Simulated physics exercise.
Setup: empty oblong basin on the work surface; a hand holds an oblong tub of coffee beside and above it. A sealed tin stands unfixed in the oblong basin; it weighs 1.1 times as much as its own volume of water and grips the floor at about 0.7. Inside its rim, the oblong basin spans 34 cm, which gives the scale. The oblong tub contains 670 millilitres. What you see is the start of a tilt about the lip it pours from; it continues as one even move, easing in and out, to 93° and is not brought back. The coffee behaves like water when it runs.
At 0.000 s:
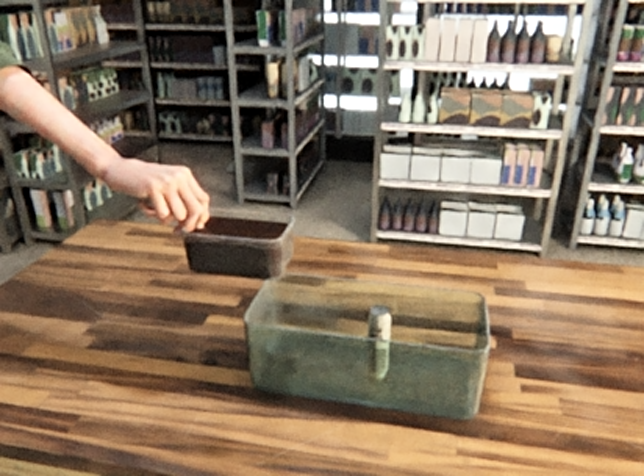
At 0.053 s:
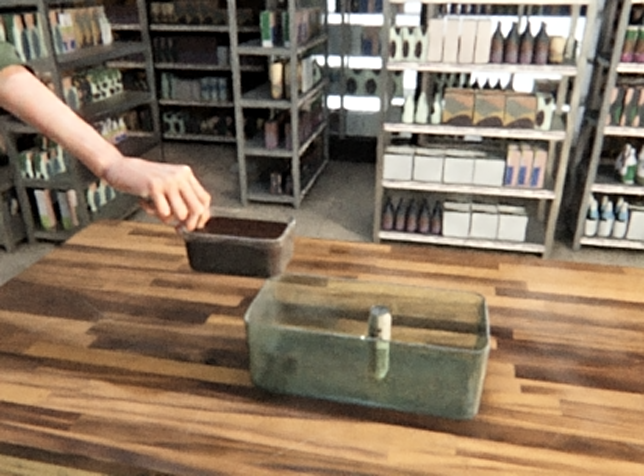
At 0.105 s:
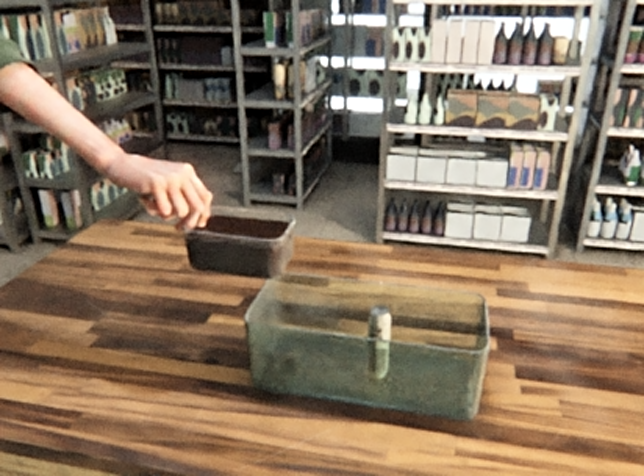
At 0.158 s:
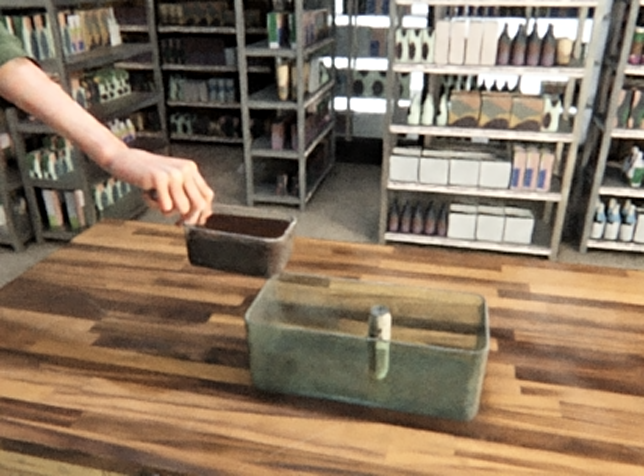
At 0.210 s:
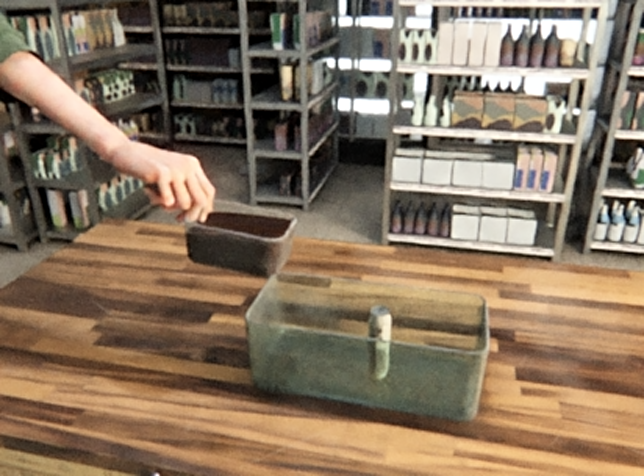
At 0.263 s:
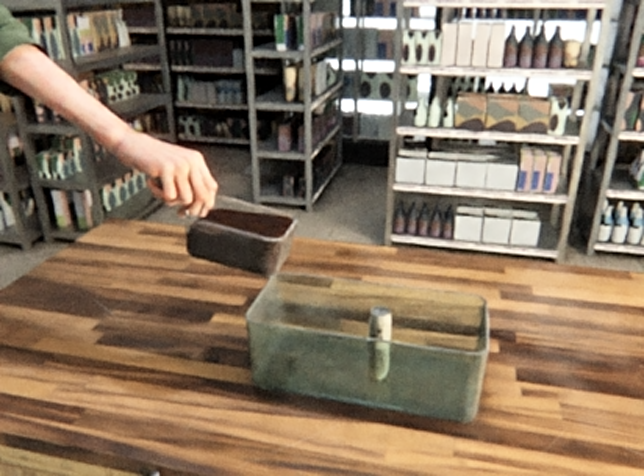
A hand holding a small dark tub of brown liquid slowly tilted it slightly to the right, beside an open greenish glass basin with a small upright tin in it, on a striped wooden table.
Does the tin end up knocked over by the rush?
No.
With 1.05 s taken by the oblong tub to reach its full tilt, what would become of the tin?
Outcome - the tin stays erect.
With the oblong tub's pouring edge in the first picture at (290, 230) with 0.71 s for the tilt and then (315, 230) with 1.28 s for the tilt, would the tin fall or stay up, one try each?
First it falls; then it keeps standing.
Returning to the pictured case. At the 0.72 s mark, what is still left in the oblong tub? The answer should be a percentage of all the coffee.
Close to 54 in a hundred.
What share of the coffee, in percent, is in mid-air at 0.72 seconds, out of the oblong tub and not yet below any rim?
My guess is roughly 32 %.
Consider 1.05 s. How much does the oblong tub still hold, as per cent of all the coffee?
Around 12 in a hundred is still there.
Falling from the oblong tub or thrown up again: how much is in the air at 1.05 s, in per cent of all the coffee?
Roughly 9 per cent.
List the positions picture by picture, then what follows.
It leans 0°; its right rim is at (288, 230); the coffee meets the walls at (195, 225) and (288, 233); the oblong basin's rim runs from (258, 296) to (487, 322); the tin's top is at (380, 313), in the first picture.
It leans 0°; its right rim is at (288, 229); the coffee meets the walls at (196, 224) and (288, 233), in the second picture.
It leans 2°; its right rim is at (289, 229); the coffee meets the walls at (197, 223) and (288, 232), in the third picture.
It leans 3°; its right rim is at (289, 230); the coffee meets the walls at (197, 222) and (289, 231), in the fourth picture.
It leans 6°; its right rim is at (290, 230); the coffee meets the walls at (199, 220) and (289, 229), in the fifth picture.
It leans 9°; its right rim is at (290, 230); the coffee meets the walls at (199, 217) and (290, 227), in the sixth picture.
Then, 0.72 s in, the tilt is 55° and 54 per cent is still to pour; the tin stands where it began.
Then, 1.05 s in, the tilt is 86° and 12 per cent is still to pour; the tin stands where it began.
Then, 1.40 s in, the tilt is 93° and 2 per cent is still to pour; the tin stands where it began.
Then, 1.78 s in, the tilt is 93° and 0 per cent is still to pour; the tin stands where it began.
Finally, the tin stands where it began.
